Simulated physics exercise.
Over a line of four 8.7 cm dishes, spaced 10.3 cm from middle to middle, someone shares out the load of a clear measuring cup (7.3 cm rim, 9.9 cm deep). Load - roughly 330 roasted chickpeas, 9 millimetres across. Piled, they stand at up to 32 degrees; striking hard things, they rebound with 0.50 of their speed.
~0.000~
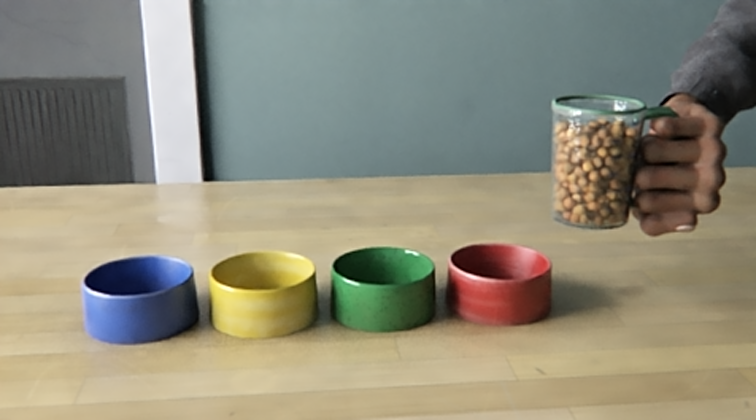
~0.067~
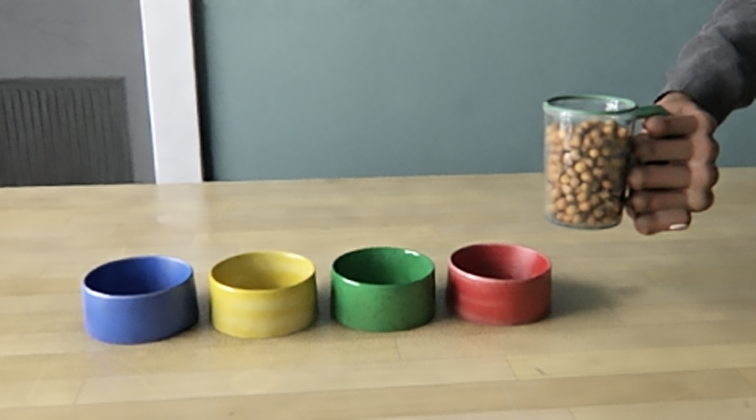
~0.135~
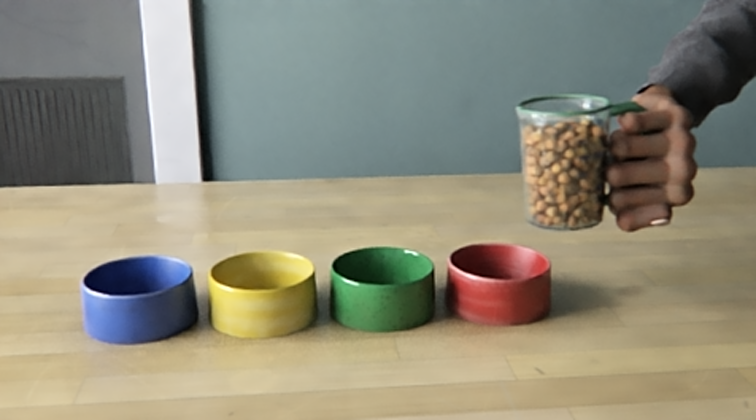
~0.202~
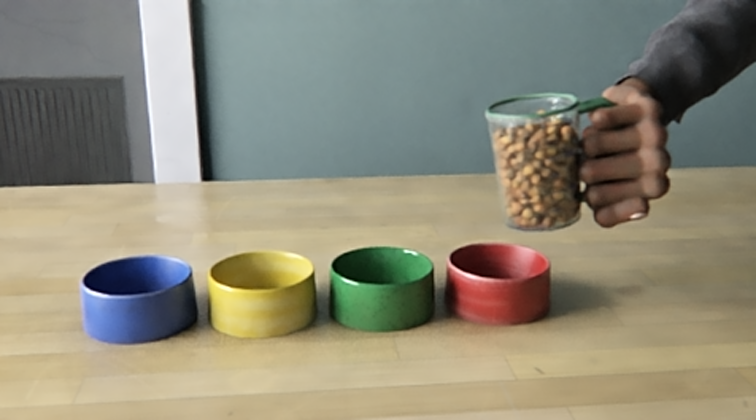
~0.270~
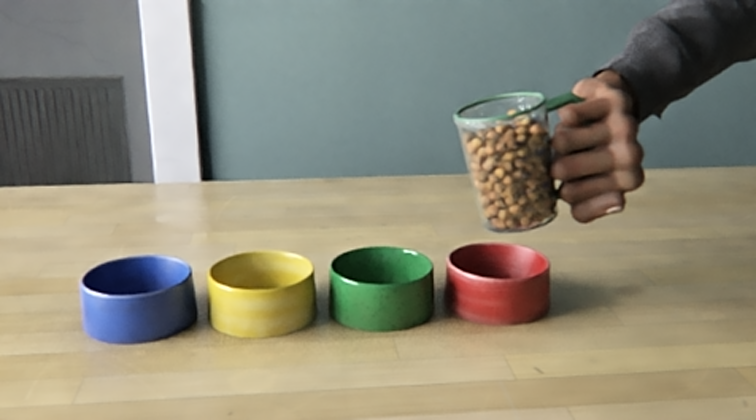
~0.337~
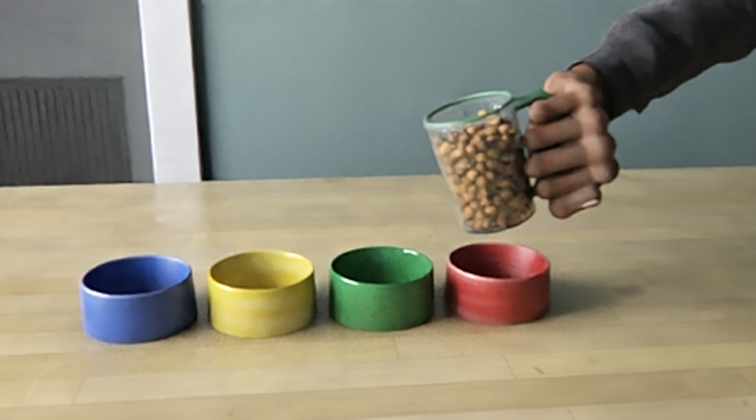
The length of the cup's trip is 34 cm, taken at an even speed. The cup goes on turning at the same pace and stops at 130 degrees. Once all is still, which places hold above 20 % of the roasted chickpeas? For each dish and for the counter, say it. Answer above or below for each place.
Red dish: Below, blue dish: Above, green dish: Below, yellow dish: Below, counter: Below.
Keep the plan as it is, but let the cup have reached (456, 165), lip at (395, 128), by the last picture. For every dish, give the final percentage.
The red dish keeps 0, the blue one 90, the green one 0 and the yellow one 0.
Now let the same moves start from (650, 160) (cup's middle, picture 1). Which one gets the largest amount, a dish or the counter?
The biggest share goes to counter.
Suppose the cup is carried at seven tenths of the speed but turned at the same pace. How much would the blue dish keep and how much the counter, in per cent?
Blue: 90; counter: 10.
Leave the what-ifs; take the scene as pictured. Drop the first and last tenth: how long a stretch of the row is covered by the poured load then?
The stretch is around 6 cm long.
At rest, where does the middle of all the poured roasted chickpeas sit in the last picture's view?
(136, 287) or so.
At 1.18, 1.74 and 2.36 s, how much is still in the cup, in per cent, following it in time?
It goes roughly like this: 100, 90, 0 per cent.
After 1.18 s, tilt 70 degrees; cup holds 100 %.
Then, at 1.74 s, tilt 105 degrees; cup holds 90 %, blue 5 %.
After 2.36 s, tilt 130 degrees; cup holds 0 %, blue 95 %.
In the end, at 2.8 s, red 0 %, blue 95 %, green 0 %, yellow 0 %, counter 5 %.
